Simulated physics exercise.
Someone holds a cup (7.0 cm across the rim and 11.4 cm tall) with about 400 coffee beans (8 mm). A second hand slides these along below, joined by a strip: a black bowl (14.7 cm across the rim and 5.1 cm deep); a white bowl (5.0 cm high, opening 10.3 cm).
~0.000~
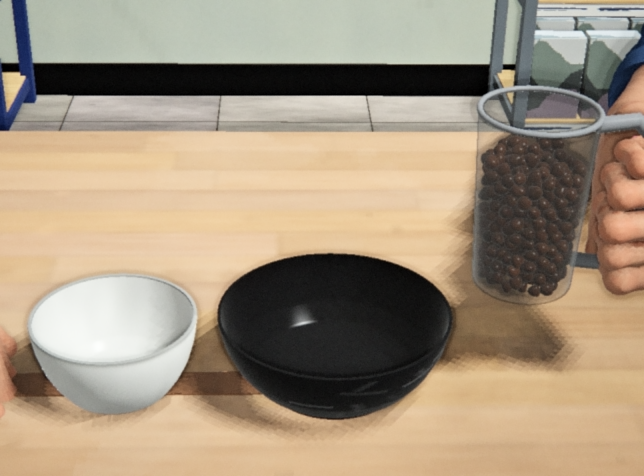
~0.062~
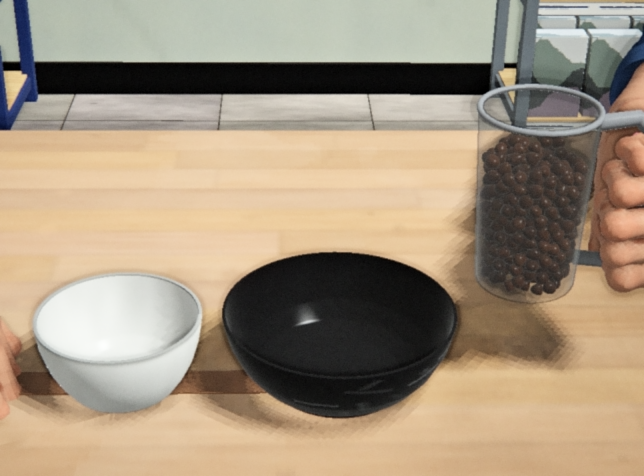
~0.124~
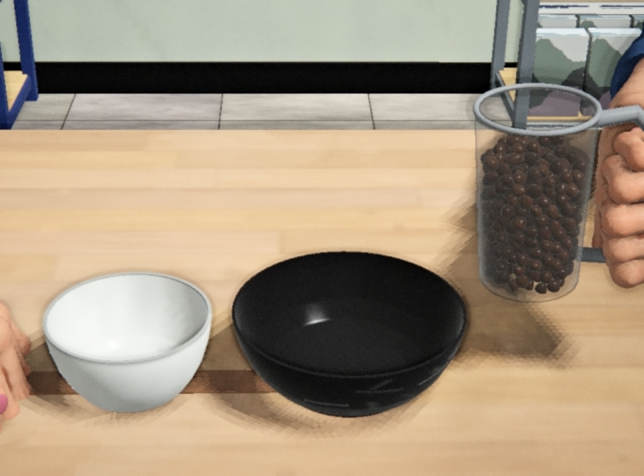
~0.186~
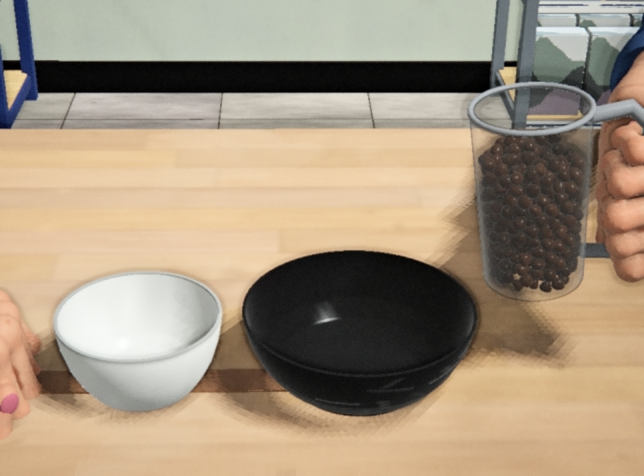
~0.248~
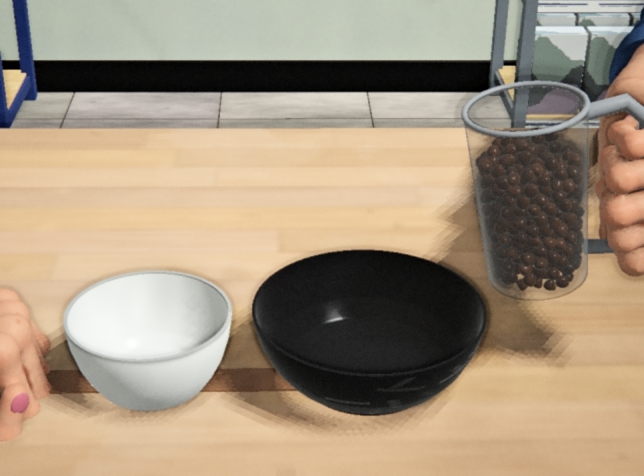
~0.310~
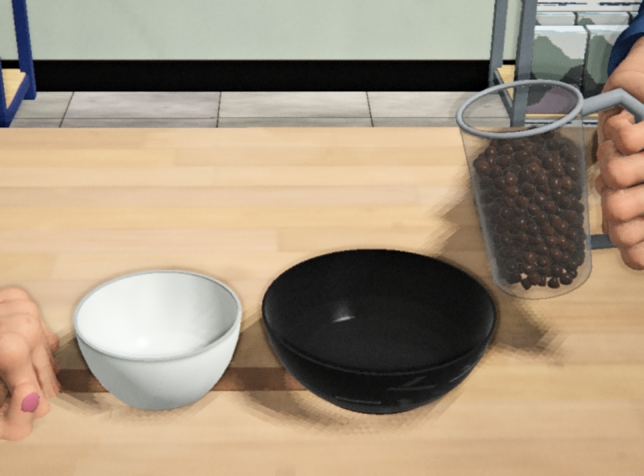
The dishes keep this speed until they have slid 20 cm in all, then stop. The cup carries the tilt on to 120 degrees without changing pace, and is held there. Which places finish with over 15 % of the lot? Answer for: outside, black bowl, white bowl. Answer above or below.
Outside below, black bowl below, white bowl above.
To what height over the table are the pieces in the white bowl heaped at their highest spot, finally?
Some 6.0 cm.
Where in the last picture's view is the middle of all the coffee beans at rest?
At about (419, 339).
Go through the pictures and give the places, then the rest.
The first picture shows cup at (534, 162); tilt 0 degrees; dishes slid 0.0 cm; lip at (481, 111); top of the load at (522, 144); black bowl at (335, 311); white bowl at (113, 316).
The second picture shows cup at (535, 161); tilt 1 degrees; dishes slid 0.2 cm; lip at (481, 110); top of the load at (523, 143).
The third picture shows cup at (534, 161); tilt 3 degrees; dishes slid 0.8 cm; lip at (477, 112); top of the load at (522, 142).
The fourth picture shows cup at (532, 161); tilt 7 degrees; dishes slid 1.4 cm; low side left; lip at (471, 115); top of the load at (520, 141).
The fifth picture shows cup at (529, 161); tilt 10 degrees; dishes slid 2.1 cm; low side left; lip at (466, 118); top of the load at (508, 141).
The sixth picture shows cup at (526, 161); tilt 13 degrees; dishes slid 2.7 cm; low side left; lip at (460, 121); top of the load at (505, 141); black bowl at (379, 306); white bowl at (158, 312). It turns about 50 degrees a second.
After 0.99 s, tilt 48 degrees; cup 100 %; middle of all pieces on or above the table near (543, 204).
Then, at 1.56 s, tilt 78 degrees; cup 100 %; middle of all pieces on or above the table near (546, 200).
Then, at 2.08 s, tilt 105 degrees; white bowl 5 %, cup 95 %; middle of all pieces on or above the table near (533, 209).
After 2.58 s, tilt 120 degrees; white bowl 85 %, cup 15 %; middle of all pieces on or above the table near (430, 323).
By 3.3 s all is still; white bowl 100 %, cup 0 %, black bowl 0 %, outside 0 %.
